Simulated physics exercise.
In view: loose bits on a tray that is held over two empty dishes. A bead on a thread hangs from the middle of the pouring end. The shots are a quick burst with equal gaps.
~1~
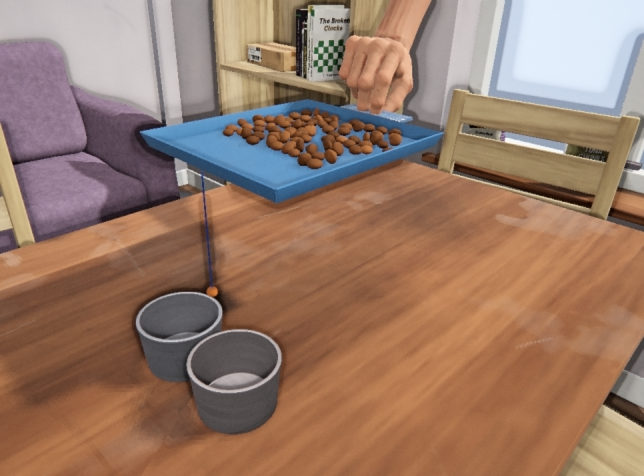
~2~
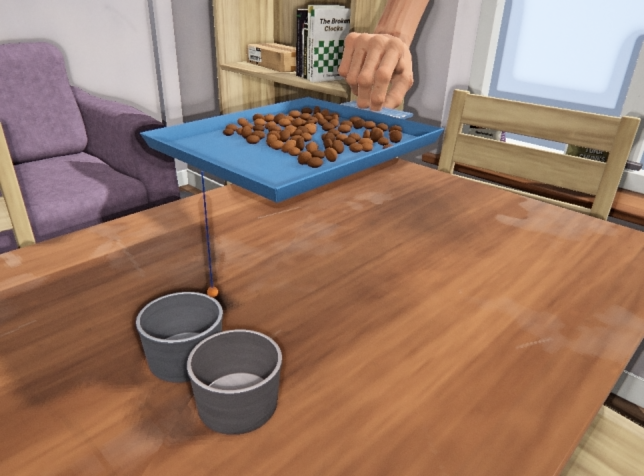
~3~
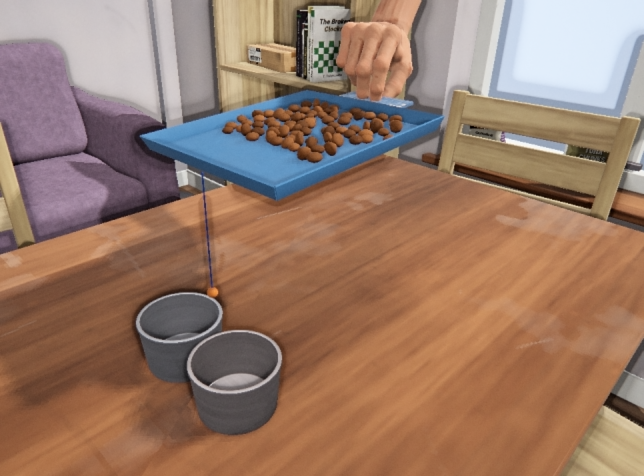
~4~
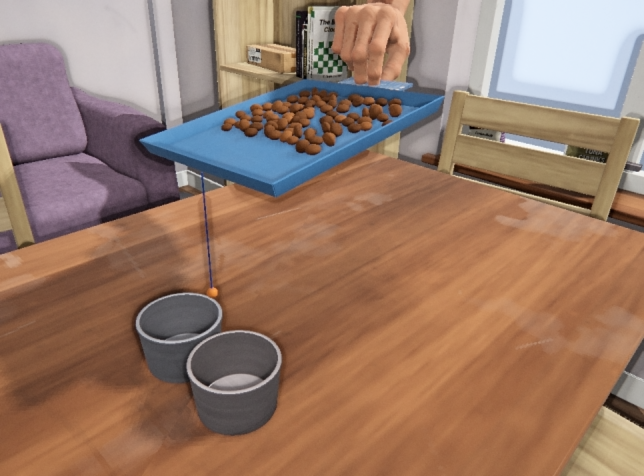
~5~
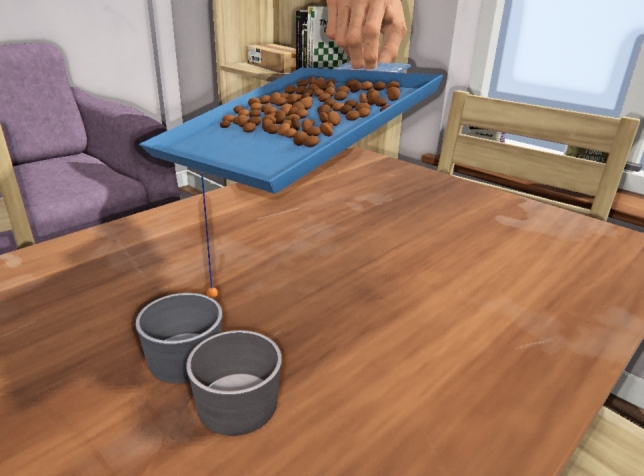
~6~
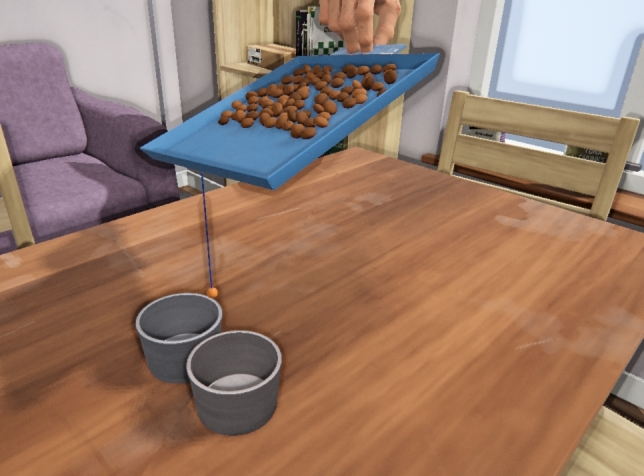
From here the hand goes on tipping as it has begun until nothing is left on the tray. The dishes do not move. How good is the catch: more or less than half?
Together they catch under half.
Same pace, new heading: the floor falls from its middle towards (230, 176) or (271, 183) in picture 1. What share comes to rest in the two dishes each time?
About 70 and 50 per cent.
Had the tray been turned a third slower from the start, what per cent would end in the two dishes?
Some 20 per cent.
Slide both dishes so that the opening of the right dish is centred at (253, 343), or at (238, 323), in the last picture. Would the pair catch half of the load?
In turn: Less than half; below a half.
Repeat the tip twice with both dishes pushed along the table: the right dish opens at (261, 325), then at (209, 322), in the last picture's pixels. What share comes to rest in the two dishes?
In turn 0 and 50 in a hundred.
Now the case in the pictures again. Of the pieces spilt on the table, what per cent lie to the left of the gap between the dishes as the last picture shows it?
Near 90 %.
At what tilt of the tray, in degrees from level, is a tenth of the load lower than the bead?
At about 70°.
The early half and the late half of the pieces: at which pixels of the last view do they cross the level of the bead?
Around (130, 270) and then (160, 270).
Soon after the last picture, tray tipped steeply; about two thirds on the tray; about a third in the air.
A little later, tray tipped past a quarter turn; a stray few on the tray; a small part in the left dish; most outside both; a small part in the air.
Later still, tray tipped past a quarter turn; a small part in the left dish; most outside both.
At rest, tray tipped past a quarter turn; none in the right dish; a small part in the left dish; most outside both.
